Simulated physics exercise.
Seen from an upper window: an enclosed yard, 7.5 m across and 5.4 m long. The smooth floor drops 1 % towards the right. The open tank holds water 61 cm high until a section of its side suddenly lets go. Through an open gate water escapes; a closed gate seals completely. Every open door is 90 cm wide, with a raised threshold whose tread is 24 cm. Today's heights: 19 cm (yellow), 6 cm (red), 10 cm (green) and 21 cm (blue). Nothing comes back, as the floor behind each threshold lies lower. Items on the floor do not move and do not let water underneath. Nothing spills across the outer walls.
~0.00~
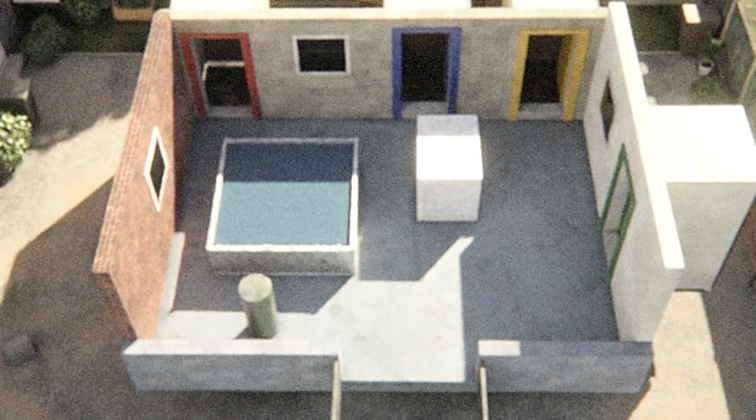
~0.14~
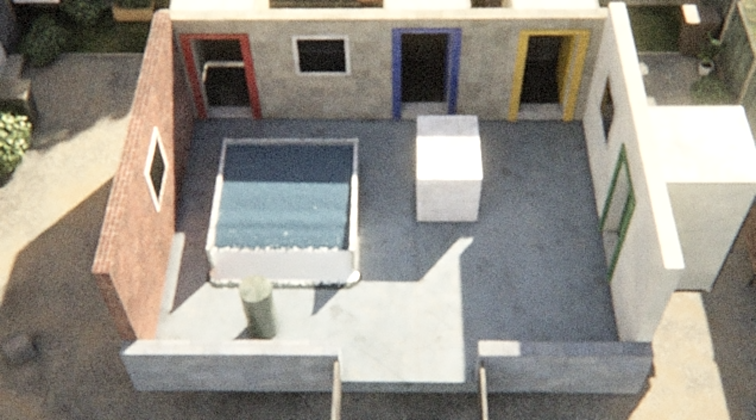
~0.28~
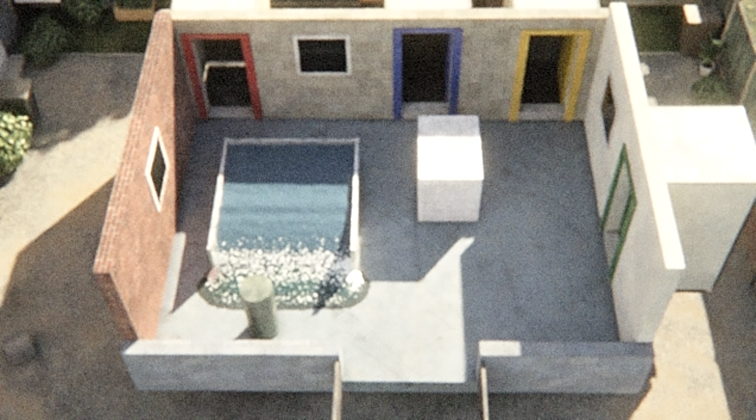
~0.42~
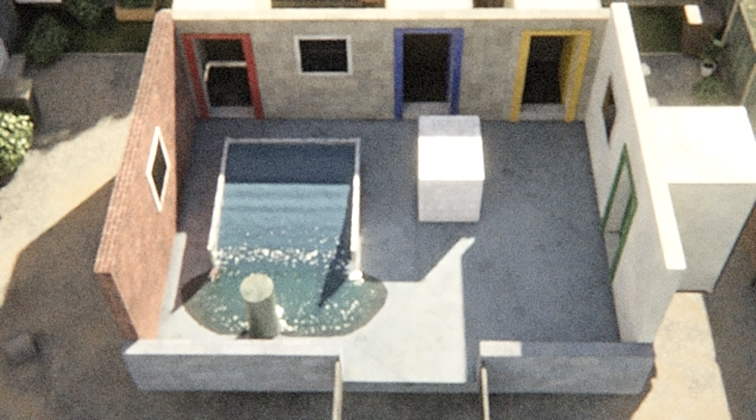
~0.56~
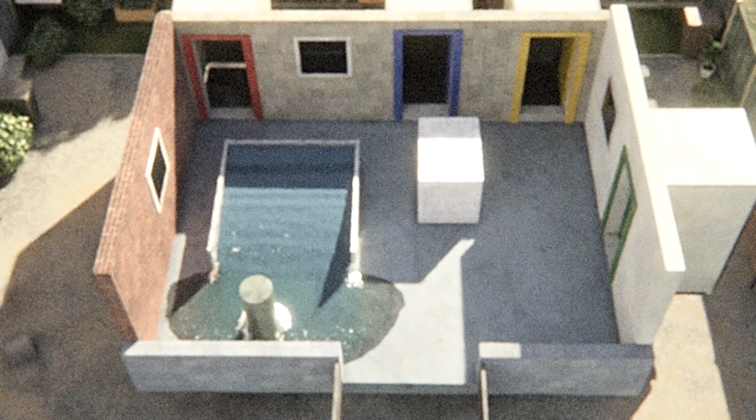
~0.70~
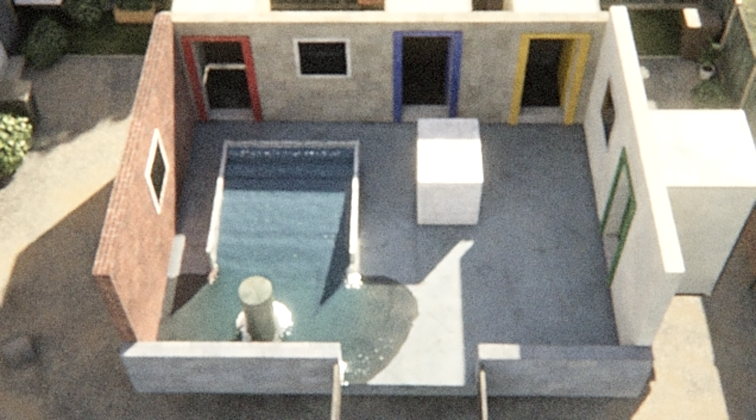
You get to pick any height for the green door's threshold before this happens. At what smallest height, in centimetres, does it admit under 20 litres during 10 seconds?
At about 6 centimetres.
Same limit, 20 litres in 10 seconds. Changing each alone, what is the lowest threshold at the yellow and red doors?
About 8.0 cm at yellow and 23 cm at red.
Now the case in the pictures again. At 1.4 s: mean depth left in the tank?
It averages close to 35 centimetres.
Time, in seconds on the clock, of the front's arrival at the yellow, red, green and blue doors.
So yellow sees it at 6.0 s, red at 3.4 s, green at 3.8 s and blue at 6.5 s.
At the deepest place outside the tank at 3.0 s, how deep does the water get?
36 cm.
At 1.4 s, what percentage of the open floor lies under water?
Roughly 25 percent of the floor is wet.
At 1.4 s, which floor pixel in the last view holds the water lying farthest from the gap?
Around (446, 371).
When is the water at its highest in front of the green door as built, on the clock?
Approximately 7.0 s.
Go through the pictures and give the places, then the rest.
In the first picture, still water, 61 cm deep, in the open tank at (286, 195); the green door at (616, 219) is dry.
In the second picture, the gap is at (283, 265), the front 0.2 m out at (216, 283); the back of the open tank holds 61 cm.
In the third picture, water pours out at (284, 266) and has run 0.7 m, to (224, 304); about 11 cm deep outside, 61 cm at the back.
In the fourth picture, water pours out at (285, 266) and has run 1.2 m, to (287, 333); about 10 cm deep outside, 61 cm at the back.
In the fifth picture, the gap is at (285, 268), the front 1.7 m out at a hidden place; the back of the open tank holds 60 cm.
In the sixth picture, water pours out at (284, 269) and has run 2.1 m, to a hidden place; about 8 cm deep outside, 55 cm at the back; 3.8 m in a straight line remain to the green door at (617, 223).
After 1.4 s water covers 25 % of the floor, deepest (54 cm) near (151, 367); it has not reached the green door.
After 3.0 s water covers 40 % of the floor, deepest (36 cm) near (158, 328); it has not reached the green door.
After 10.0 s water covers 85 % of the floor, deepest (16 cm) near (151, 367); 6 cm at the green door, 1 litre in over its 10 cm threshold.
At the green door as built, the water arrived by 3.9 s and peaked near 11 cm at 7.0 s.
Run again over the same 10 s with other heights there, 27 litres in over 5.5 cm, 11 litres over 7.5 cm. The limit of 20 litres is kept from about 6 cm up.
